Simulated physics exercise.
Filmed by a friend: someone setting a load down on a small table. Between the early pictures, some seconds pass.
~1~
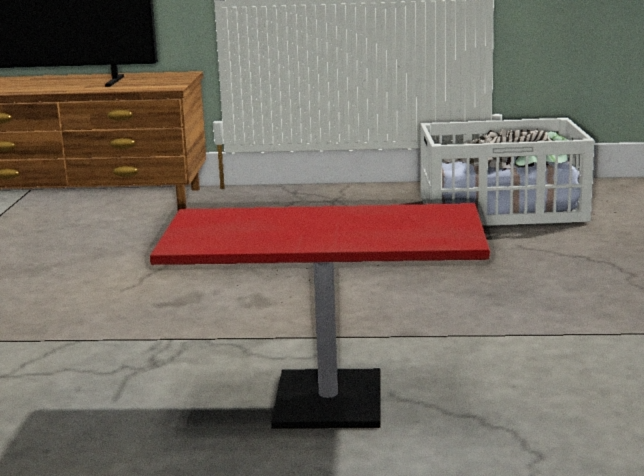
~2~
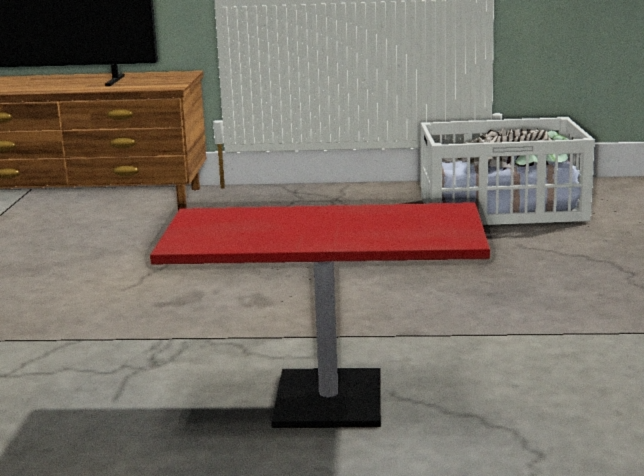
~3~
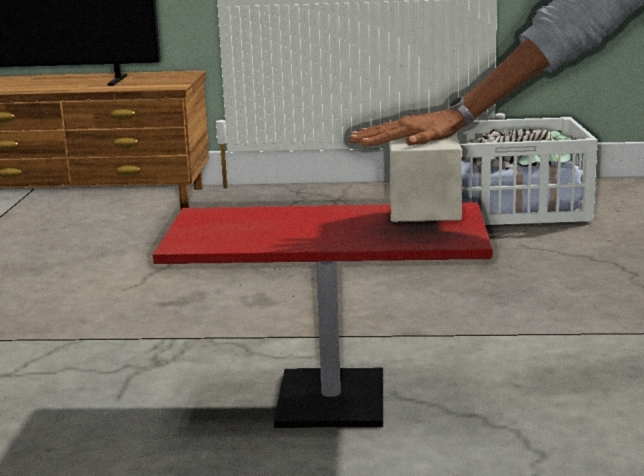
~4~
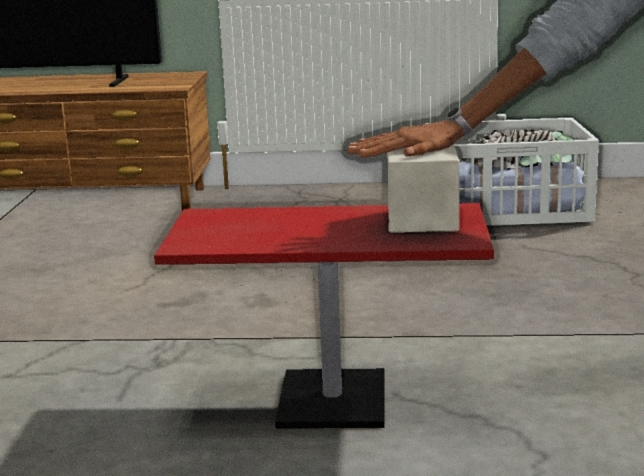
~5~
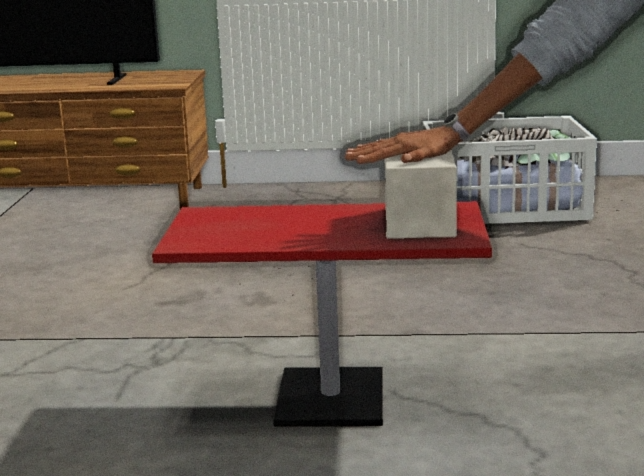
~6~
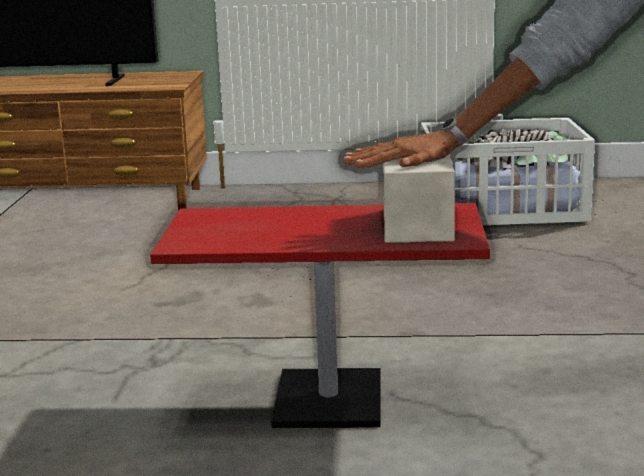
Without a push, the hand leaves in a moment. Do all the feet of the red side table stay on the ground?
No, it falls over.
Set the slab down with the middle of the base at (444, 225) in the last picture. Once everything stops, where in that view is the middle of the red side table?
End point: About (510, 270).
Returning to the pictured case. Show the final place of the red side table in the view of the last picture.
It comes to rest at about (495, 273) in the last picture.
Then, 0.52 s past the last view, red side table leaning 25° off how it started near (408, 225).
Then, 0.70 s past the last view, red side table leaning 61° off how it started near (515, 275).
Then, 0.96 s past the last view, red side table leaning 67° off how it started near (512, 267).
Finally, the red side table overbalances, near (495, 273).
